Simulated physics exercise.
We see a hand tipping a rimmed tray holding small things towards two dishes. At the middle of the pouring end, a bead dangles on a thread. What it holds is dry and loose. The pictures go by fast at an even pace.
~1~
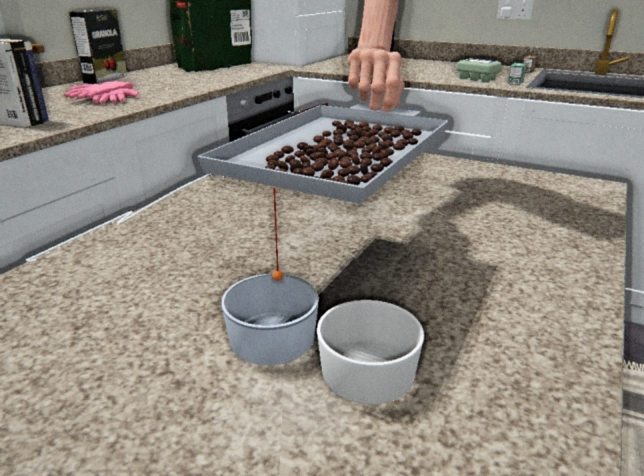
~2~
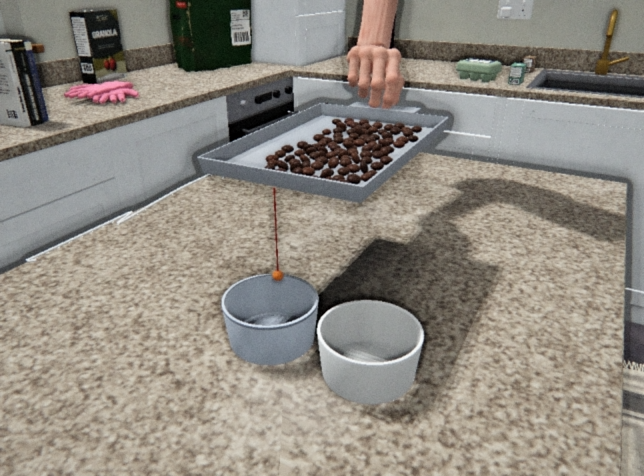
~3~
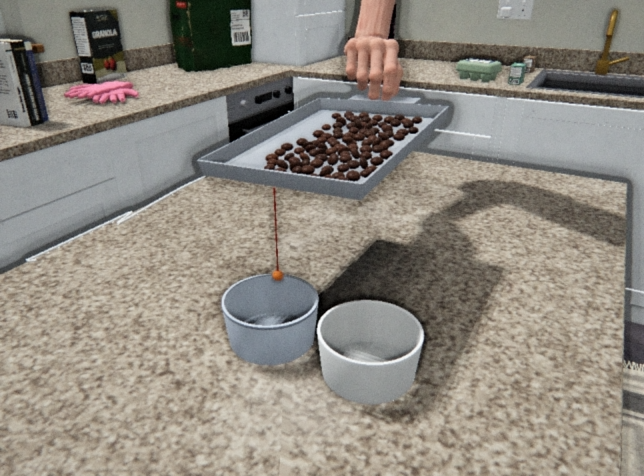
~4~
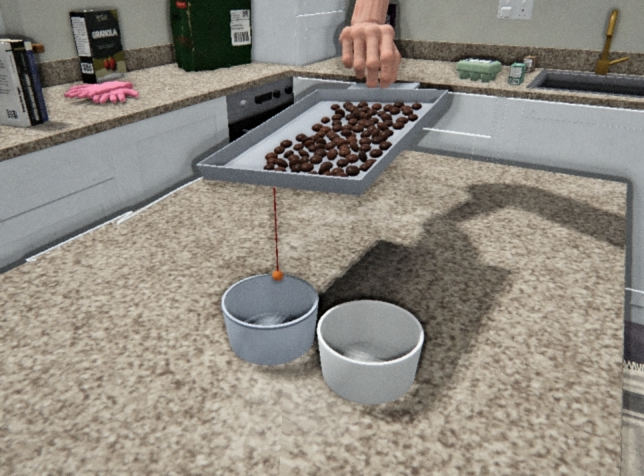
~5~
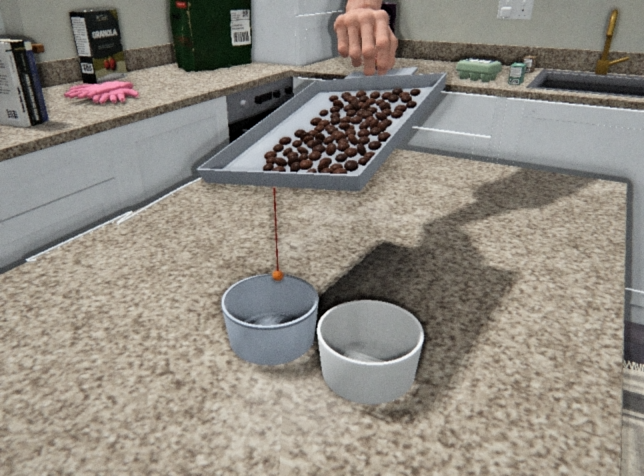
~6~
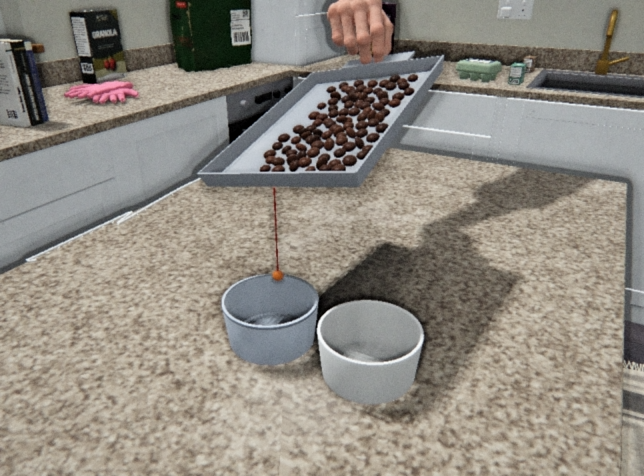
In a kitchen, a hand holds a grey rimmed tray of small dark brown pieces level above two empty dishes on a speckled counter, an orange bead hanging on a thread below. The hand then raises the far end, tilting the tray gradually toward its left corner, while the bead and dishes stay still.
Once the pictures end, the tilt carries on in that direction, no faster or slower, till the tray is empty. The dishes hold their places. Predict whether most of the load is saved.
Result: Mostly missed.
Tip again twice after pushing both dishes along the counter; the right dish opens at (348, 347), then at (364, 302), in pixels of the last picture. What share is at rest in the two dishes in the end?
Trial 1 about 0 %, trial 2 about 20 %.
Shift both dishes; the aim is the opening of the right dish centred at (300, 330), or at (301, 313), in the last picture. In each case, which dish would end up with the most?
The dish at left, then the dish at left.
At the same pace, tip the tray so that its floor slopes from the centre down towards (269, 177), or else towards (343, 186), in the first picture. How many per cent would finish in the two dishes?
About 30 % and about 90 %.
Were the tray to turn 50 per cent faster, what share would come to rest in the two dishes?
Around 0 in every hundred.
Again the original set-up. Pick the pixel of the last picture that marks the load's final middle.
Once it all stops, the middle lies near (211, 306).
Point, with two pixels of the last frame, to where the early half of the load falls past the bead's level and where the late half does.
Near (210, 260) to start, and near (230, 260) afterwards.
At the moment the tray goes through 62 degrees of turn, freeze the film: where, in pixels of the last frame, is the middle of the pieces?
The load is centred near (240, 163).
Soon after the last picture, tray tipped steeply; nearly all on the tray; a small part in the air.
A little later, tray tipped past a quarter turn; about a quarter on the tray; a stray few in the left dish; about two thirds outside both; a small part in the air.
Later still, tray tipped past a quarter turn; a small part in the left dish; nearly all outside both.
At rest, tray tipped past a quarter turn; none in the right dish; a small part in the left dish; nearly all outside both.
